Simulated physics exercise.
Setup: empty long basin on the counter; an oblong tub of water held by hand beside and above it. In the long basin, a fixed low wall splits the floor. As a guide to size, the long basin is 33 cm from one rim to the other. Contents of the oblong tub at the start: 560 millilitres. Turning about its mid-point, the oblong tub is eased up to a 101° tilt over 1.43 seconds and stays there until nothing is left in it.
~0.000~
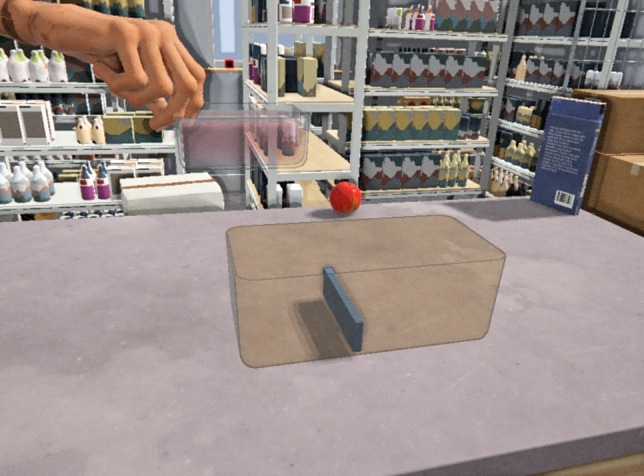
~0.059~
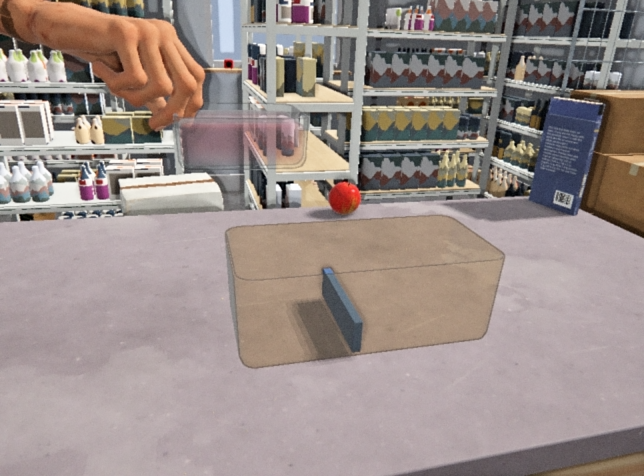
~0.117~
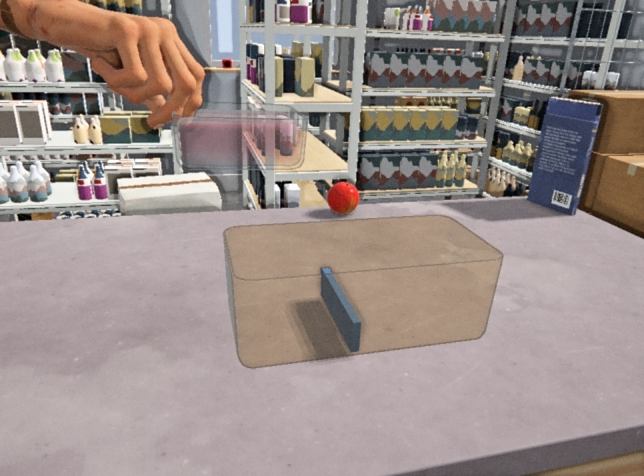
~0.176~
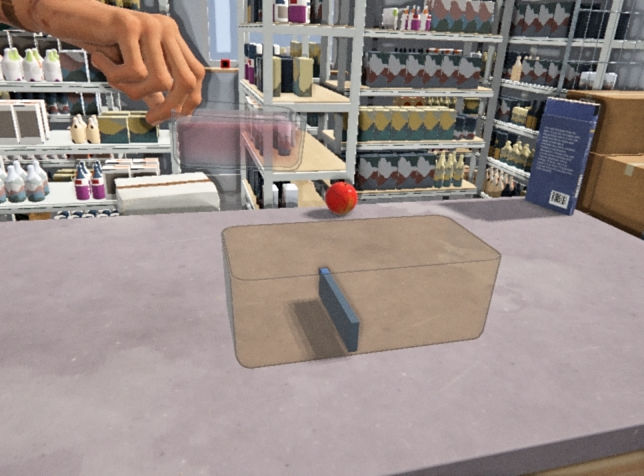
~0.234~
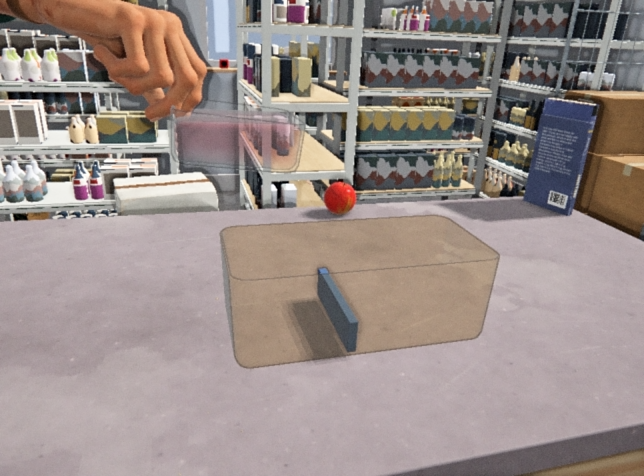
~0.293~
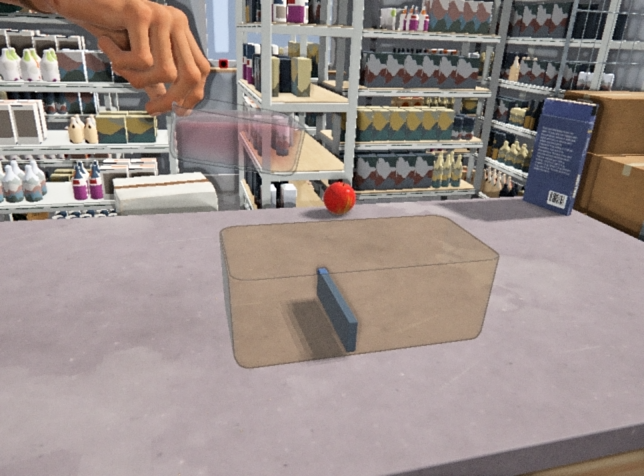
The footage shows a hand near a see-through oblong tub of pinkish liquid, above an empty long basin with a low dark wall on a counter; the tub stays level at first, then tilts slightly, its right end dipping.
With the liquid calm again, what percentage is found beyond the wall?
Beyond the wall there is roughly 63 percent.
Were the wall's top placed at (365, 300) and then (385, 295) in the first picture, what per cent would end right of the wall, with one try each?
Try 1: 20 %; try 2: 5 %.
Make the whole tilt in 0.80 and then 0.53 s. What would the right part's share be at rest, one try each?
Result: 60 per cent, then 50 per cent.
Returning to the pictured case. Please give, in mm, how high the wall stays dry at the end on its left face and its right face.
Near 34 mm for the left and near 30 mm for the right.
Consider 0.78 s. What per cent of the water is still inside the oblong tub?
Some 36 % of it is still there.
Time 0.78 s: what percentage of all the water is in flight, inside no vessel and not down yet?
Some 36 per cent, I reckon.
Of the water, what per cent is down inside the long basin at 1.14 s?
About 86 %.
Then, 0.78 s in, the tilt is 58° and 35 per cent is still to pour, 5 is left of the wall and 22 right of it.
Then, 1.14 s in, the tilt is 91° and 7 per cent is still to pour, 24 is left of the wall and 63 right of it.
Then, 1.52 s in, the tilt is 101° and 0 per cent is still to pour, 34 is left of the wall and 63 right of it.
Then, 1.93 s in, the tilt is 101° and 0 per cent is still to pour, 36 is left of the wall and 63 right of it.
Finally, 36 per cent lies left of the wall, 63 right of it and 1 outside.
